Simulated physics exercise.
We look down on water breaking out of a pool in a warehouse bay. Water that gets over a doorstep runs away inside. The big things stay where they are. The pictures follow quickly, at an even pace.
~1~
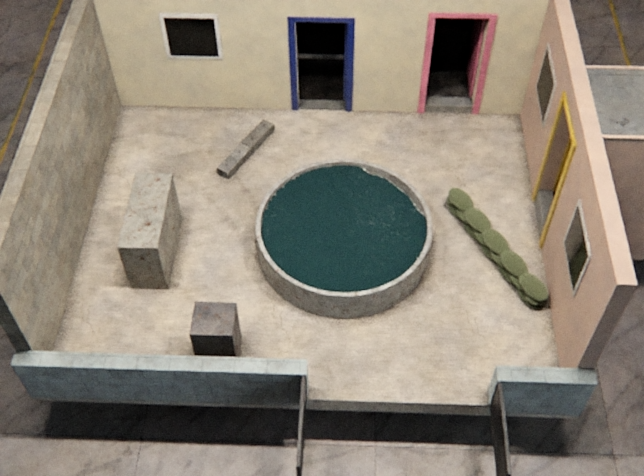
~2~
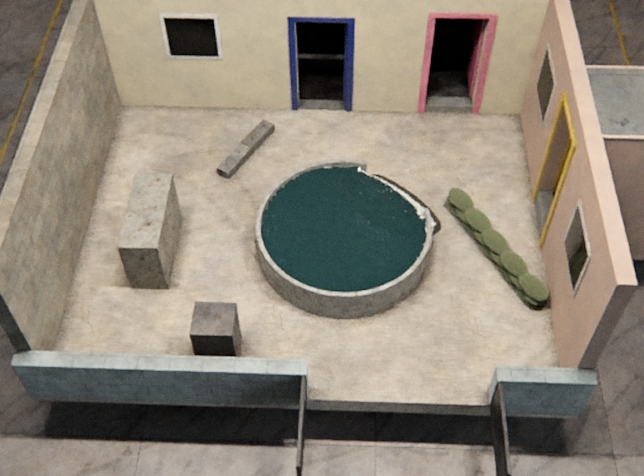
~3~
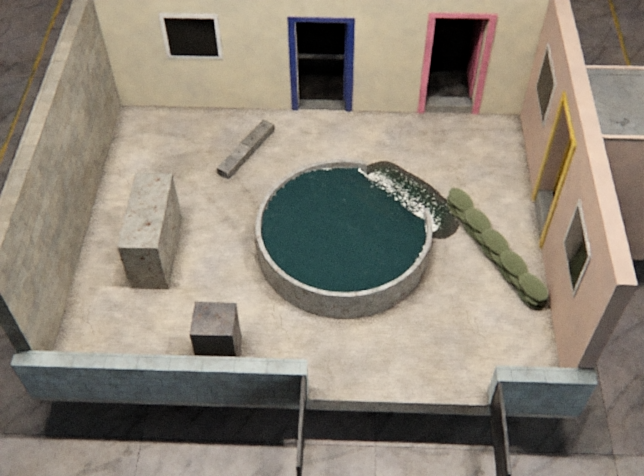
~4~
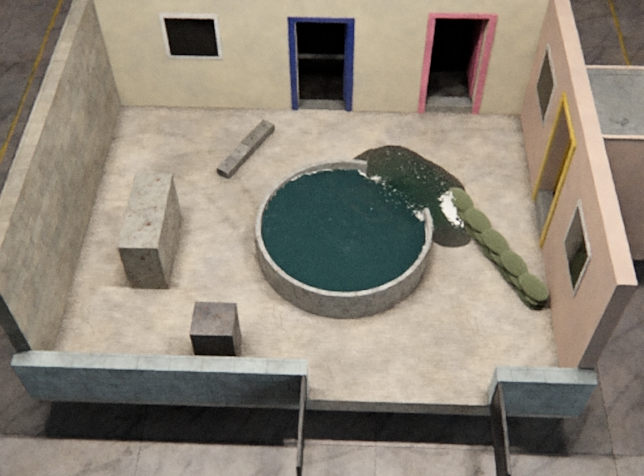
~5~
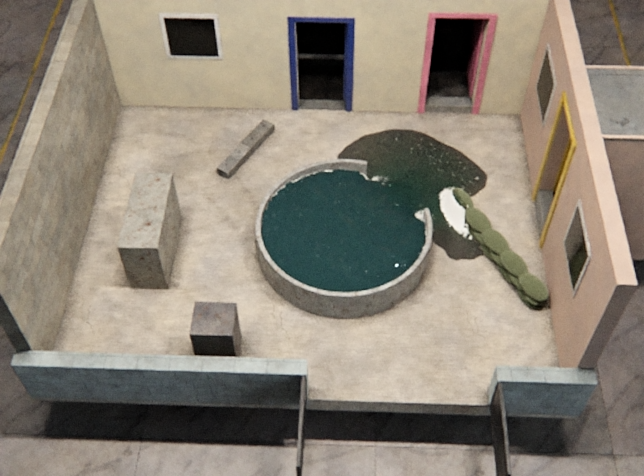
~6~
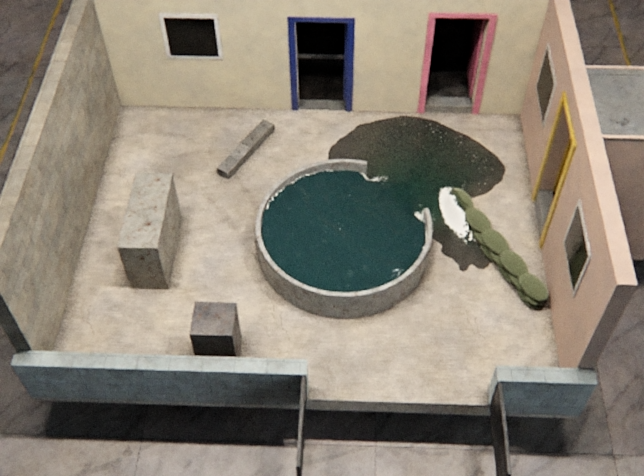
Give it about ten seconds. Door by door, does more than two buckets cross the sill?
In the end: The yellow door holds within the limit; the pink door floods; the blue door floods.
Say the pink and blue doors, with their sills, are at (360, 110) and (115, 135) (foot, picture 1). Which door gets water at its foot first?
I say the one in pink.
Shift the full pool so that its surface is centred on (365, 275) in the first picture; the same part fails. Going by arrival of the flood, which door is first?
The door marked pink.
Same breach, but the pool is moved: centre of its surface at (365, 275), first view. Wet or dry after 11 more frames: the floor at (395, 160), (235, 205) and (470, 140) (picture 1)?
In that order: Wet, free of water, awash.
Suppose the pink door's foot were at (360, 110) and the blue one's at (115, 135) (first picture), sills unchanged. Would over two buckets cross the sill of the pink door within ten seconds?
One by one: The pink door lets less in.
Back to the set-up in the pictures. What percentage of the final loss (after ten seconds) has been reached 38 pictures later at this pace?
Some 70 per cent.
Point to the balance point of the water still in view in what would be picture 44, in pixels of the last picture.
Near (396, 202).
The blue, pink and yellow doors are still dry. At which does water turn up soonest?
That is the door marked pink.
A moment on, water covers 20 % of the floor; the yellow door not reached, the pink door wet at the sill, nothing in, the blue door not reached.
Next, water covers 25 % of the floor; the yellow door wet at the sill, nothing in, the pink door over two buckets in, the blue door wet at the sill, nothing in.
Then, water covers 40 % of the floor; the yellow door wet at the sill, nothing in, the pink door far over two buckets in, the blue door under two buckets in.
Later, water covers 60 % of the floor; the yellow door wet at the sill, nothing in, the pink door far over two buckets in, the blue door under two buckets in.
In the end, water covers 90 % of the floor; the yellow door wet at the sill, nothing in, the pink door far over two buckets in, the blue door over two buckets in.
